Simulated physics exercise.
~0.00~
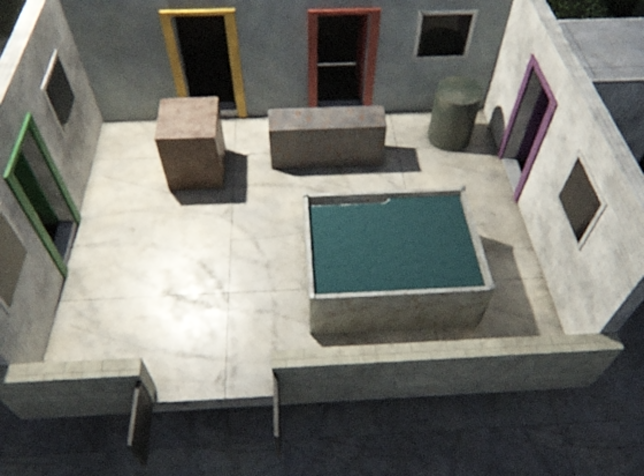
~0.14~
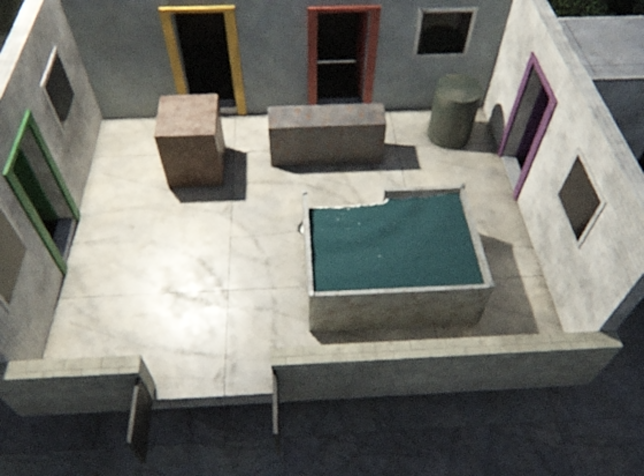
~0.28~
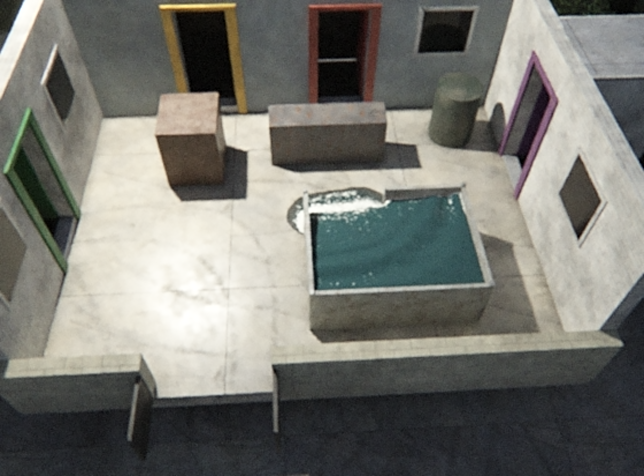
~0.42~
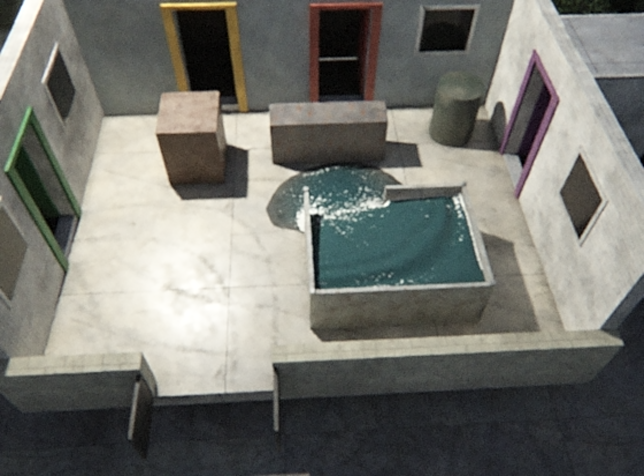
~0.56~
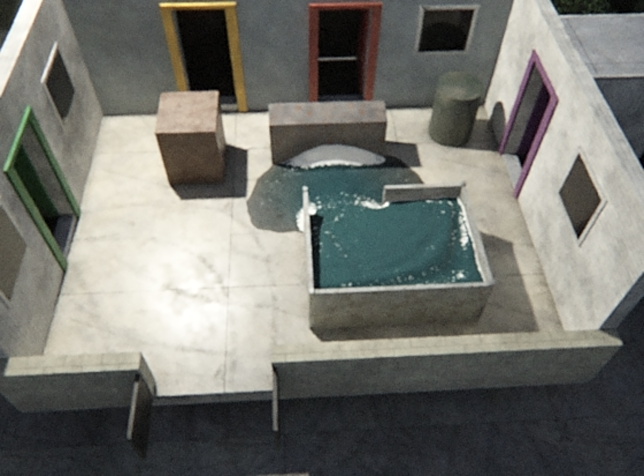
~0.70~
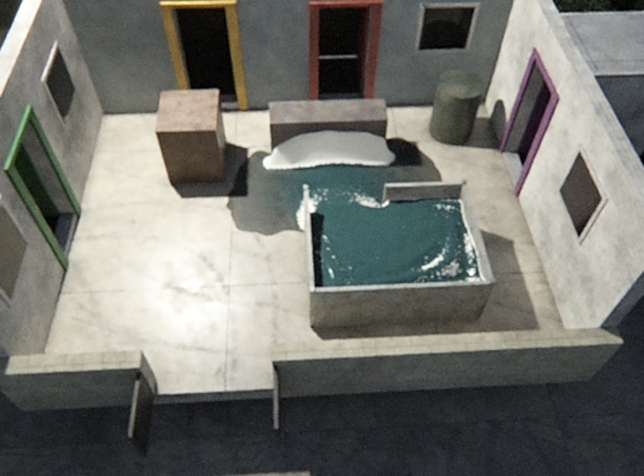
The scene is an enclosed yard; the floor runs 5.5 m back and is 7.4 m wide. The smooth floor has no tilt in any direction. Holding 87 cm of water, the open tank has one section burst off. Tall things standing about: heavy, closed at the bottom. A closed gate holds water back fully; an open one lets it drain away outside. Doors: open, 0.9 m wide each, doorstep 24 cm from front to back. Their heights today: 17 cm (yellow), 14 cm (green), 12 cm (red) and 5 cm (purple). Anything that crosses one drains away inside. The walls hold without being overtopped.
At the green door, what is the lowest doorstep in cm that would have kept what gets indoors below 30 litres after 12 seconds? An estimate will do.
Somewhere near 10.5 cm.
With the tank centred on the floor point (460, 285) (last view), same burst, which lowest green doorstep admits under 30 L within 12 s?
About 10.0 centimetres.
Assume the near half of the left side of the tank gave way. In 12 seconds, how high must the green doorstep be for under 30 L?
With that break, close to 18 cm.
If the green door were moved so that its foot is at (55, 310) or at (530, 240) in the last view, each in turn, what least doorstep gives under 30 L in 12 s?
Roughly 8.5 cm, then roughly 8.0 cm.
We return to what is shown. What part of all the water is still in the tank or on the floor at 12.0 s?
Around 78 in a hundred parts remain.
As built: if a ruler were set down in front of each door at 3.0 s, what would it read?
Lab note, cm: Yellow 18; green 17; red 6; purple 5.
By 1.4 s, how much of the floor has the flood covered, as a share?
I'd estimate about 20 percent.
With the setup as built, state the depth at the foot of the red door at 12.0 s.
Lab note: Depth approx. 7.5 cm.
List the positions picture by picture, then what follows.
The first frame shows still water, 87 cm deep, in the open tank at (392, 242); the green door at (49, 206) is dry.
In the second frame, the gap is on the far side, the front 0.3 m out at a hidden place; the back of the open tank holds 87 cm.
In the third frame, the gap is on the far side, the front 0.8 m out at a hidden place; the back of the open tank holds 87 cm.
In the fourth frame, the front is at (343, 164), 1.5 m from the gap on the far side; 2.6 m2 of floor is wet, 81 cm left at the back.
In the fifth frame, the gap is on the far side, the front 1.6 m out at (391, 160); the back of the open tank holds 73 cm.
In the sixth frame, the gap is on the far side, the front 2.1 m out at (398, 141); the back of the open tank holds 75 cm; the green door at (50, 198), 4.4 m from the gap, is still 2.7 m from the nearest water.
After 1.4 s water covers 20 % of the floor, deepest (60 cm) near (326, 170); it has not reached the green door.
After 3.0 s water covers 70 % of the floor, deepest (34 cm) near (337, 169); 17 cm at the green door, 1 litre in over its 14 cm doorstep.
After 12.0 s water covers 100 % of the floor, deepest (14 cm) near (549, 357); 6 cm at the green door, 5 litres in over its 14 cm doorstep.
At the green door as built, the water arrived by 2.3 s and peaked near 18 cm at 2.6 s.
With a doorstep of 8.5 cm, 60 litres would have come in within the 12 s; with 11.5 cm, 19 litres. So under 30 litres takes about 10.5 cm.
